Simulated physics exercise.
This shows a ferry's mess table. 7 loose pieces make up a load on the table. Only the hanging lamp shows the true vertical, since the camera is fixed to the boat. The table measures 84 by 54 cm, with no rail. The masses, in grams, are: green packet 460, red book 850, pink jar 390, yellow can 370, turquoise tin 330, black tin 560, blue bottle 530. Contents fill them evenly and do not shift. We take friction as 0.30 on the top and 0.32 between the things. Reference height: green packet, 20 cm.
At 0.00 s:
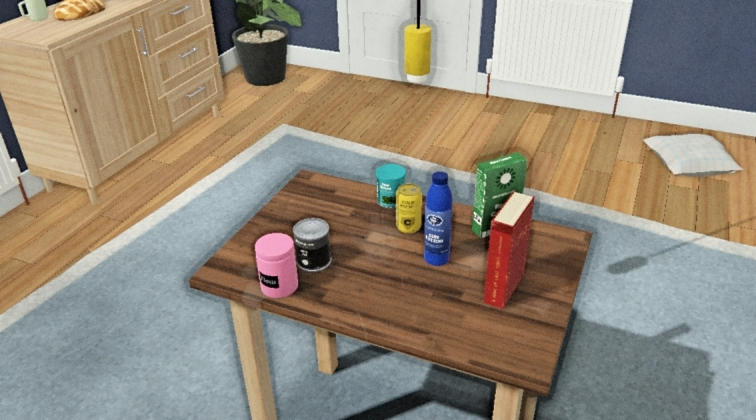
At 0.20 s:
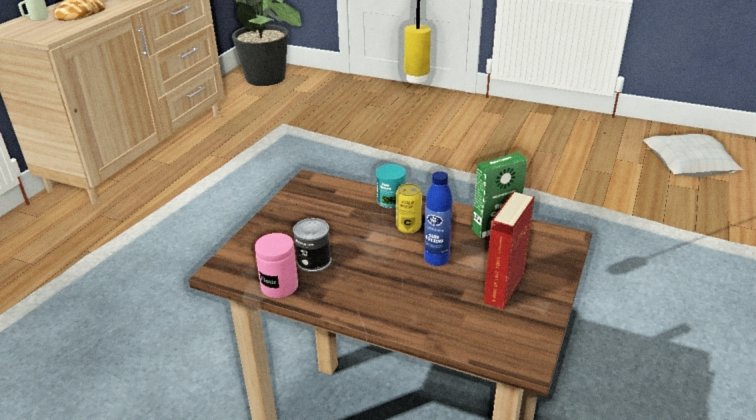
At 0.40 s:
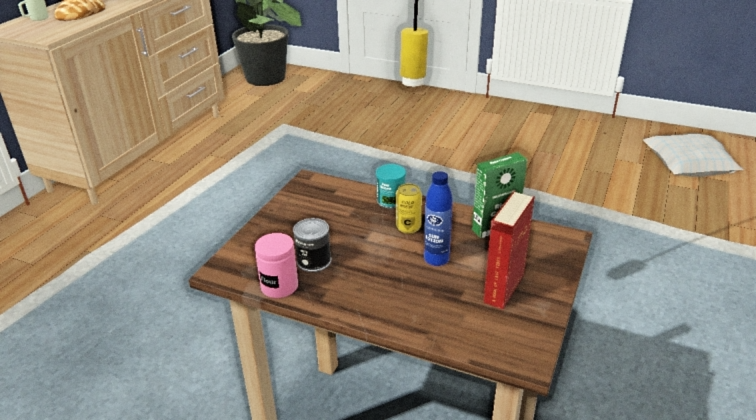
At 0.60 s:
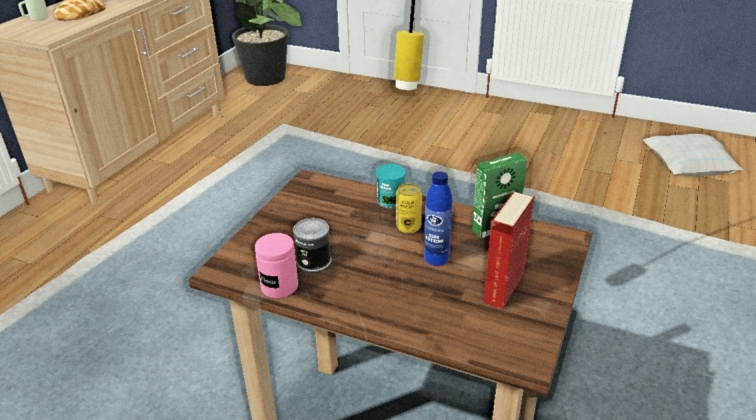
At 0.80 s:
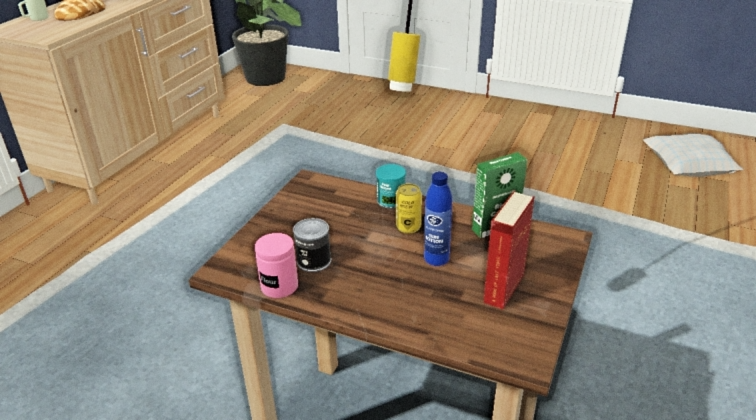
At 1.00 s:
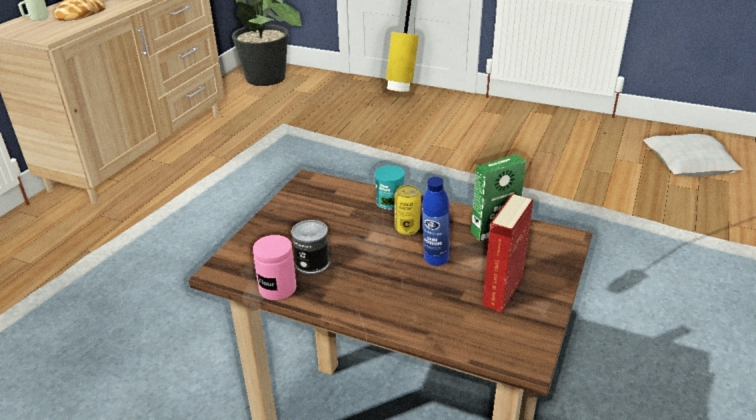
The footage shows seven containers, packets and books on a wooden table in a room while a yellow hanging lamp behind drifts slowly left; the tabletop items look still at first, then several shift very slightly left.
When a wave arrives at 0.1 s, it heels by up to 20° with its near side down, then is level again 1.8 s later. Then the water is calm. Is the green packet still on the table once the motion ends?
It is going to cling to the table.
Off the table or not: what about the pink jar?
The pink jar ends off the table.
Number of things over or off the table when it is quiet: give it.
My answer is 2.
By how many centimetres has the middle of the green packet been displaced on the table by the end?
About 9 cm.
Around 1.20 s, boat heeled 18°, near side down; green packet shifted 4 cm near (494, 204); blue bottle tipped 49° against what carries it; red book shifted 4 cm.
Around 1.30 s, boat heeled 15°, near side down; green packet shifted 6 cm near (492, 209); blue bottle on its side; pink jar shifted 6 cm.
Around 1.50 s, boat heeled 8°, near side down; pink jar now off the table; green packet shifted 9 cm near (489, 214); blue bottle on its side.
Around 1.70 s, boat heeled 2°, near side down; blue bottle now off the table; green packet shifted 9 cm near (489, 214); red book shifted 9 cm.
Finally (2.4 s), off the table, pink jar and blue bottle; not toppled but over 5 cm from the start, green packet, red book, yellow can, turquoise tin and black tin. In the last view, green packet near (489, 214).
